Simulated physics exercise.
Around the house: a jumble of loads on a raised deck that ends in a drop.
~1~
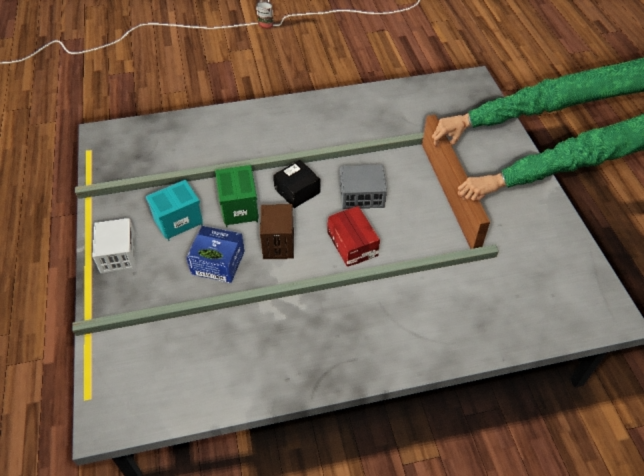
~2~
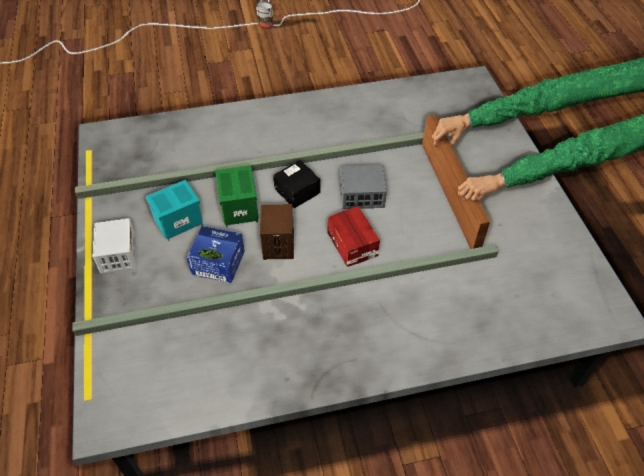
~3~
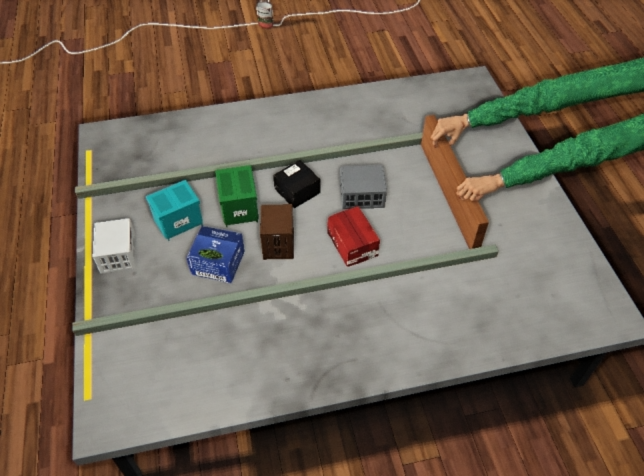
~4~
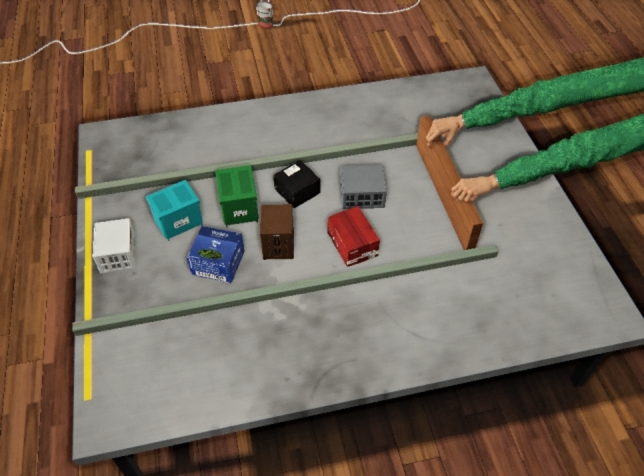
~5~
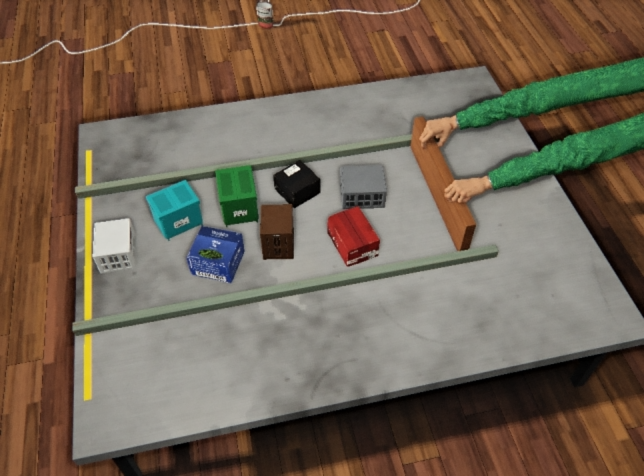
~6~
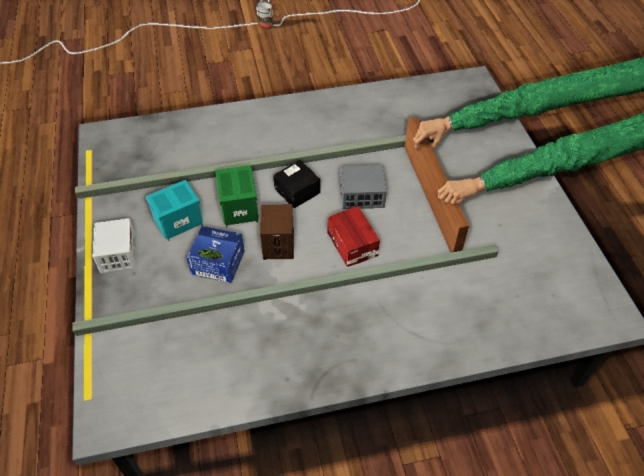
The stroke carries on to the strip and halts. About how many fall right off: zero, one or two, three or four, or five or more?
Outcome: The number that fall off is five or more.
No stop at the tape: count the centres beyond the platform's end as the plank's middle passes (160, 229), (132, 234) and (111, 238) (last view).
It would be 3, 4 and 5.
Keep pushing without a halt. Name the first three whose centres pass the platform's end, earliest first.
In order: The white crate, the turquoise tote, the blue box.
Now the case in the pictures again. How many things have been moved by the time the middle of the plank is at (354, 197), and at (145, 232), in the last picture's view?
At the one place 3, at the other 8.
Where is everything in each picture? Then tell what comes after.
The first picture shows white crate (115, 246); turquoise tote (176, 211); blue box (216, 254); plank (453, 180); tape (88, 257).
The second picture shows turquoise tote (176, 211); red parcel (353, 236).
The third picture shows blue box (216, 254); black box (297, 184).
The fourth picture shows white crate (115, 246); grey crate (363, 187).
The fifth picture shows turquoise tote (176, 211); brown crate (278, 232).
The sixth picture shows white crate (115, 246); turquoise tote (176, 211); blue box (216, 254); plank (434, 183); tape (88, 257).
Soon after, none off yet; white crate at rest near (115, 246); turquoise tote displaced a little near (170, 213); blue box displaced a little near (210, 256).
In the end, the number that fall off is five or more; gone, grey crate, red parcel, black box, brown crate, green tote, blue box, turquoise tote and white crate.
